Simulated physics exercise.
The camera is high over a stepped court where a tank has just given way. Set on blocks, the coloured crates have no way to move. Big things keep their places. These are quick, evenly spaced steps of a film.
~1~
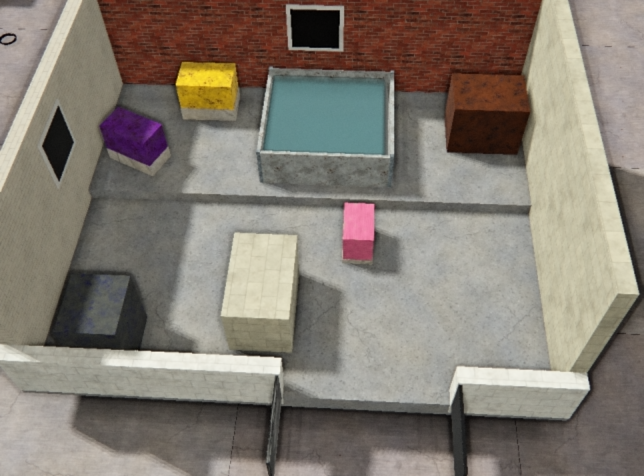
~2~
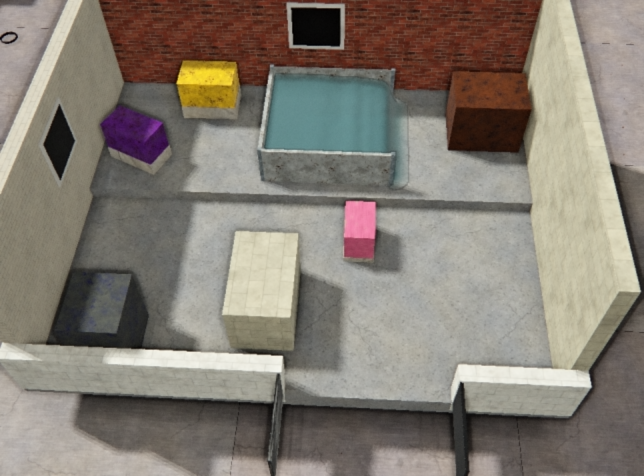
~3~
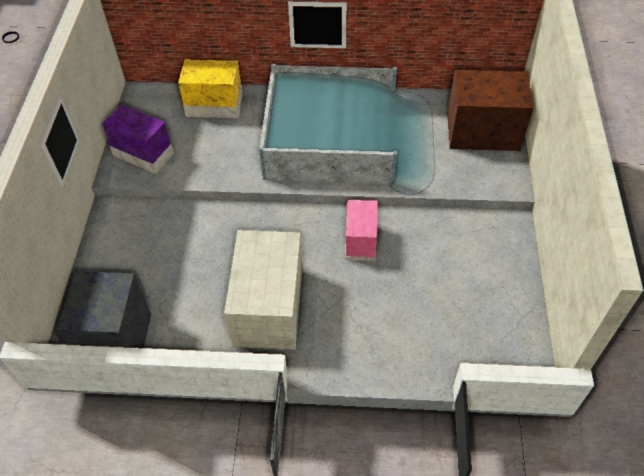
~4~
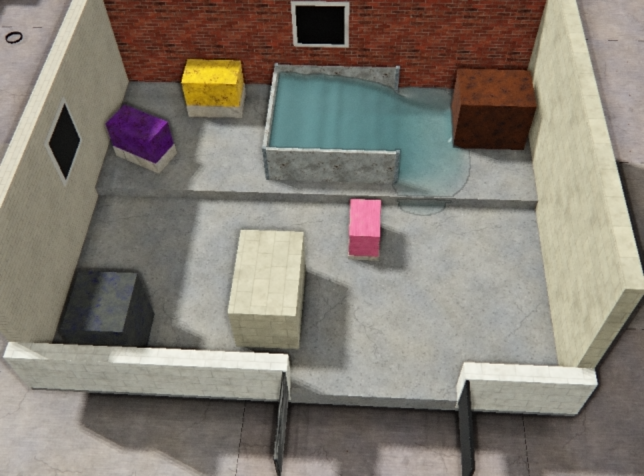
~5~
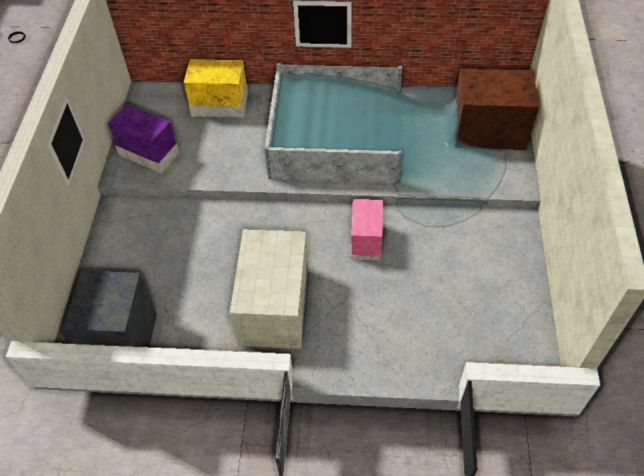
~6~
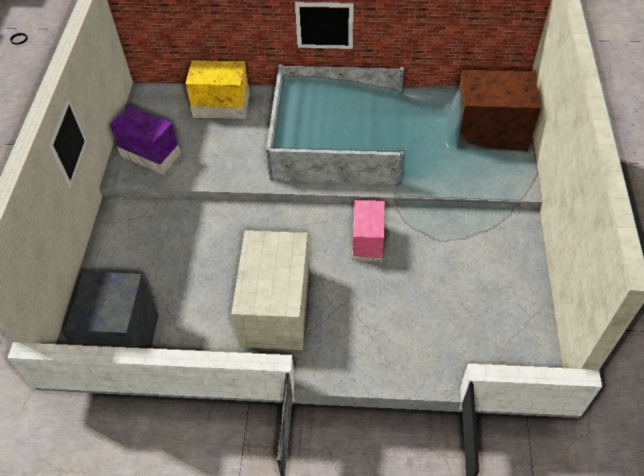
A walled court with a brick back wall and a low step across its floor is seen from high above, the view drifting very slightly. Yellow and purple crates sit left of a grey tank of blue-green water, a brown block stands right, and pink, cream and dark blocks occupy the lower floor. The tank's right side opens and water spreads rightward around the brown block and forward over the step.
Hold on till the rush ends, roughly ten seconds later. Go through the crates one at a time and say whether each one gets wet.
At the end, pink crate: A dry one; yellow crate: A dry one; purple crate: A dry one.
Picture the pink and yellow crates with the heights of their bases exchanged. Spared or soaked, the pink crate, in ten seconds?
The pink one stays out of it.
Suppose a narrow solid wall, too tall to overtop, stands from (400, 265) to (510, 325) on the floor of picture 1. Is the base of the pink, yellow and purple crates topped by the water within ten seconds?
Pink crate: Reached, yellow crate: Untouched, purple crate: Untouched.
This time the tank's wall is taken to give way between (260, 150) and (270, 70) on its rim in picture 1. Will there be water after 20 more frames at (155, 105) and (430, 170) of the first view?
I'd expect the first point to be reached and the second point to stay dry.
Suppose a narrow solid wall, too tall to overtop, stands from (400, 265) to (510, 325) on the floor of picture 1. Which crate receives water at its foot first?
Looks like the yellow-painted one.
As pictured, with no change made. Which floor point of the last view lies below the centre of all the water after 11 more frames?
Near (430, 153).
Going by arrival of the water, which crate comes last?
The purple-painted one.
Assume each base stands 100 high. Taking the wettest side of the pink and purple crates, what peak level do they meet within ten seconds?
80 and 40 per cent, in that order.
A moment on, water covers 20 % of the floor; the pink crate not reached, the yellow crate not reached, the purple crate not reached.
Next, water covers 25 % of the floor; the pink crate not reached, the yellow crate not reached, the purple crate not reached.
Then, water covers 45 % of the floor; the pink crate not reached, the yellow crate water round its plinth, the purple crate not reached.
Later, water covers 65 % of the floor; the pink crate water round its plinth, the yellow crate water round its plinth, the purple crate water round its plinth.
In the end, water covers 95 % of the floor; the pink crate stayed above the water, the yellow crate stayed above the water, the purple crate stayed above the water.
